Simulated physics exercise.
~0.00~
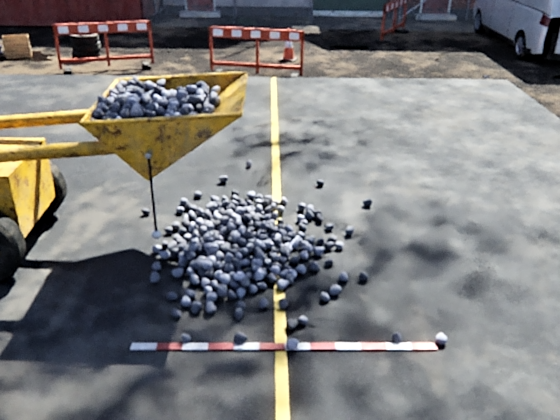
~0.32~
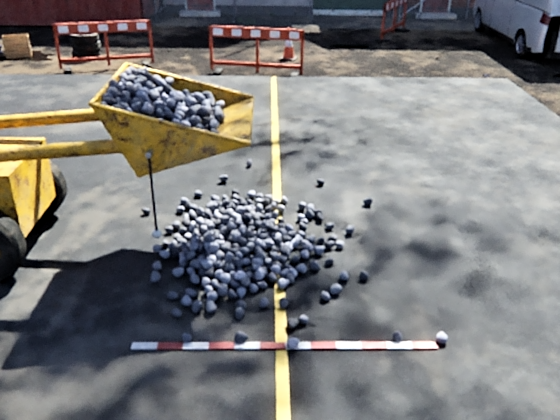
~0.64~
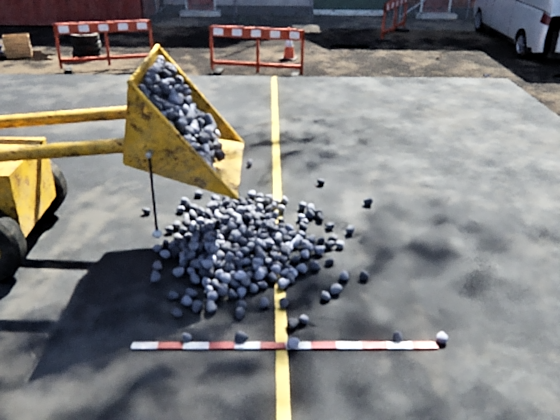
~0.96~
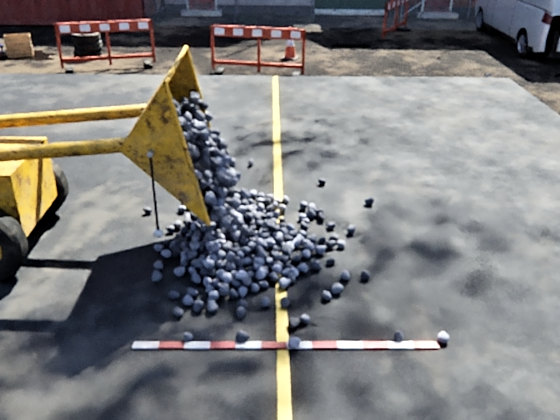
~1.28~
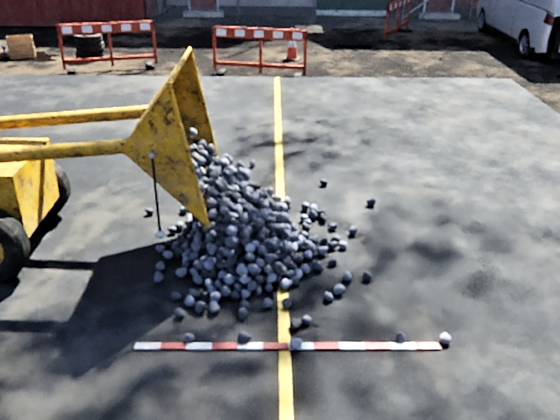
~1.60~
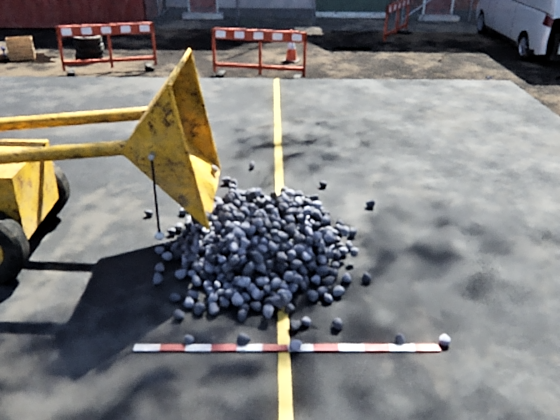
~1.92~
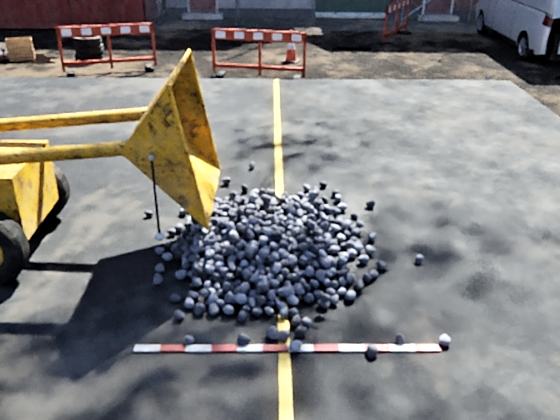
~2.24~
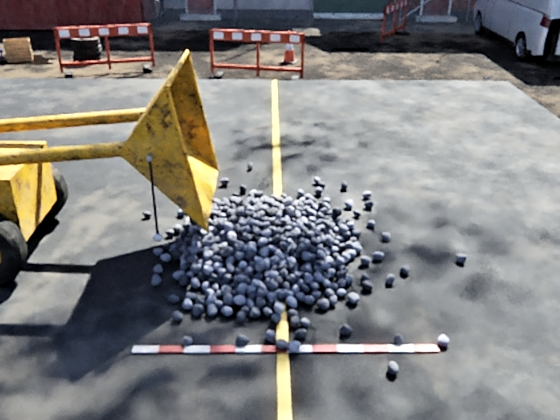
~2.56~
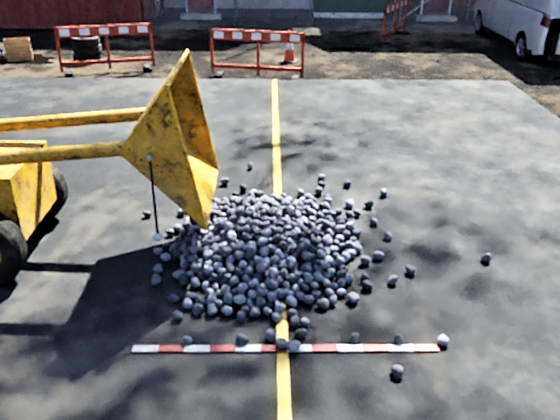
A yellow loader bucket tips grey stones onto a pile, and several roll right before settling.
